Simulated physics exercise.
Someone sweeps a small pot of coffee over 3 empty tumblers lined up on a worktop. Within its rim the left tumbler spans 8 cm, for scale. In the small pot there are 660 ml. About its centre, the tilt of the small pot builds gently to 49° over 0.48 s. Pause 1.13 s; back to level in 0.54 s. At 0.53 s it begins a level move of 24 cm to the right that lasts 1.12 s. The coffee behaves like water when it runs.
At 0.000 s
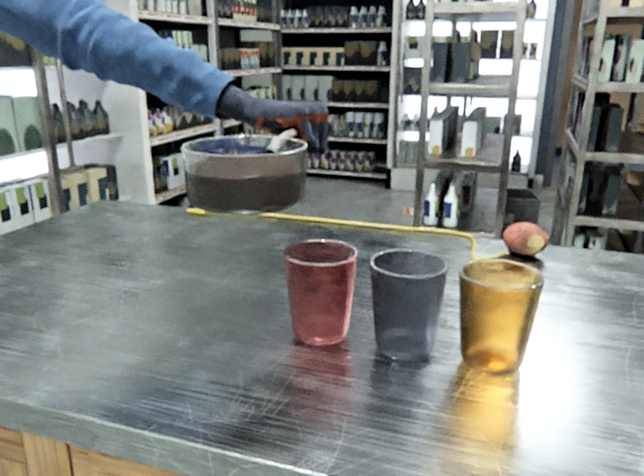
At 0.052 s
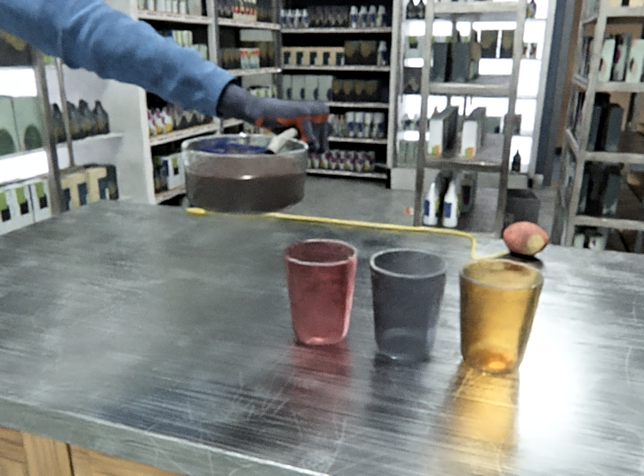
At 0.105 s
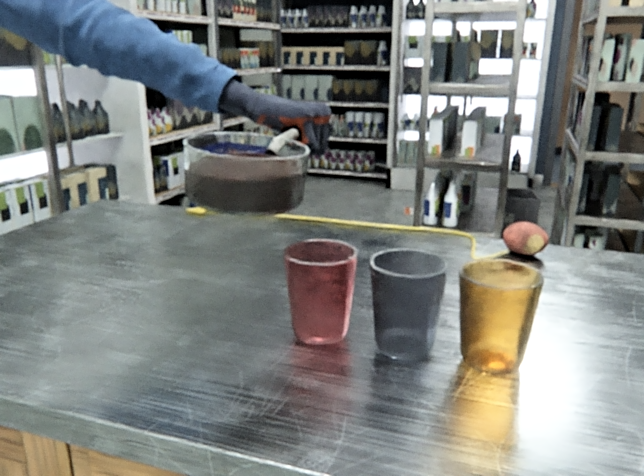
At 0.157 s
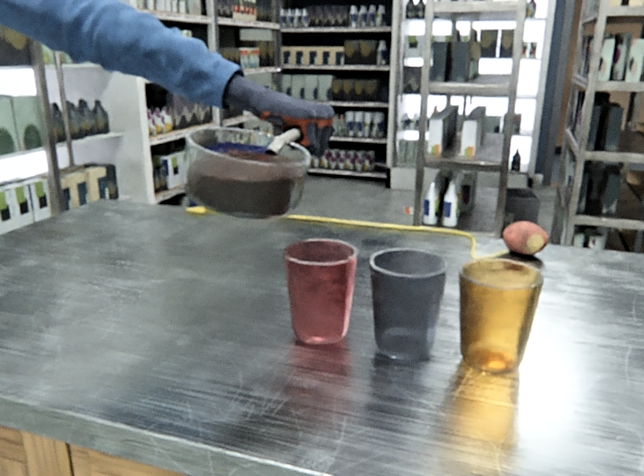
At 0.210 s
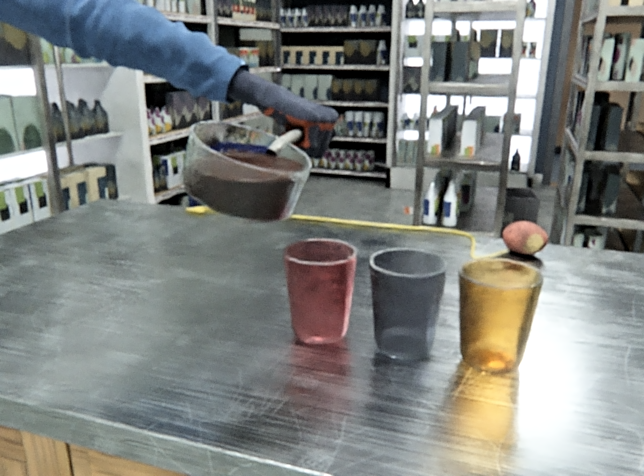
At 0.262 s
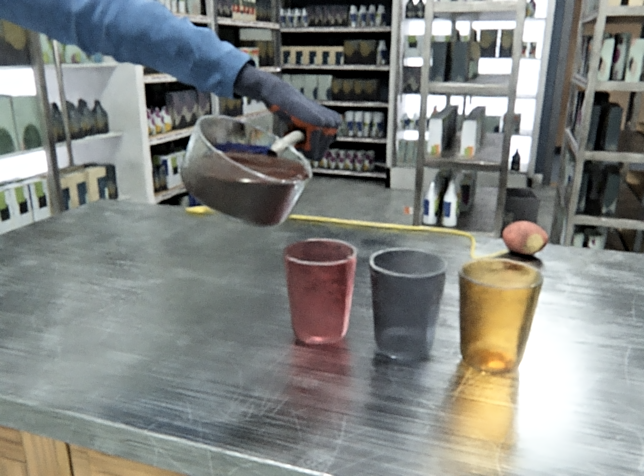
A gloved hand in a blue sleeve holds a small clear pot of dark coffee above a scratched grey worktop, seen from slightly above, with shelves of bottles and boxes behind. Three tumblers, red, dark grey and amber from left to right, stand at the right near a reddish, potato-like object and a thin yellow line. The pot, level at first, tilts gradually down to the right while the camera stays still.
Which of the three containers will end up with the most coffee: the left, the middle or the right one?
The left one.
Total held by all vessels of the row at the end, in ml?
Adding them up, it comes to close to 300 ml.
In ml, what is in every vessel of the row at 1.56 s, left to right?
170, 50, 50 ml.
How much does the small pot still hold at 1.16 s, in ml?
About 270 ml.
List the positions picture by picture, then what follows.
In the first frame, it leans 0°; its right rim is at (302, 150); the coffee meets the walls at (197, 161) and (301, 169); the left tumbler's rim runs from (288, 249) to (355, 258); the middle tumbler's rim runs from (372, 260) to (447, 269); the right tumbler's rim runs from (460, 270) to (543, 280).
In the second frame, it leans 1°; its right rim is at (303, 152); the coffee meets the walls at (197, 160) and (302, 169).
In the third frame, it leans 6°; its right rim is at (304, 156); the coffee meets the walls at (198, 159) and (302, 170).
In the fourth frame, it leans 12°; its right rim is at (306, 163); the coffee meets the walls at (198, 158) and (303, 171).
In the fifth frame, it leans 20°; its right rim is at (306, 172); the coffee meets the walls at (197, 158) and (305, 172).
In the sixth frame, it leans 28°; its right rim is at (306, 182); the coffee meets the walls at (195, 157) and (309, 174).
Then, 0.78 s in, the tilt is 49° and from the left they hold 165 ml, 5 ml, 0 ml, the small pot 345 ml, and 105 ml is on the worktop.
Then, 1.16 s in, the tilt is 49° and from the left they hold 175 ml, 50 ml, 0 ml, the small pot 270 ml, and 140 ml is on the worktop.
Then, 1.56 s in, the tilt is 49° and from the left they hold 175 ml, 55 ml, 50 ml, the small pot 210 ml, and 150 ml is on the worktop.
Then, 1.99 s in, the tilt is 10° and from the left they hold 175 ml, 55 ml, 75 ml, the small pot 195 ml, and 160 ml is on the worktop.
Finally, from the left they hold 175 ml, 55 ml, 75 ml, the small pot 195 ml, and 160 ml is on the worktop.
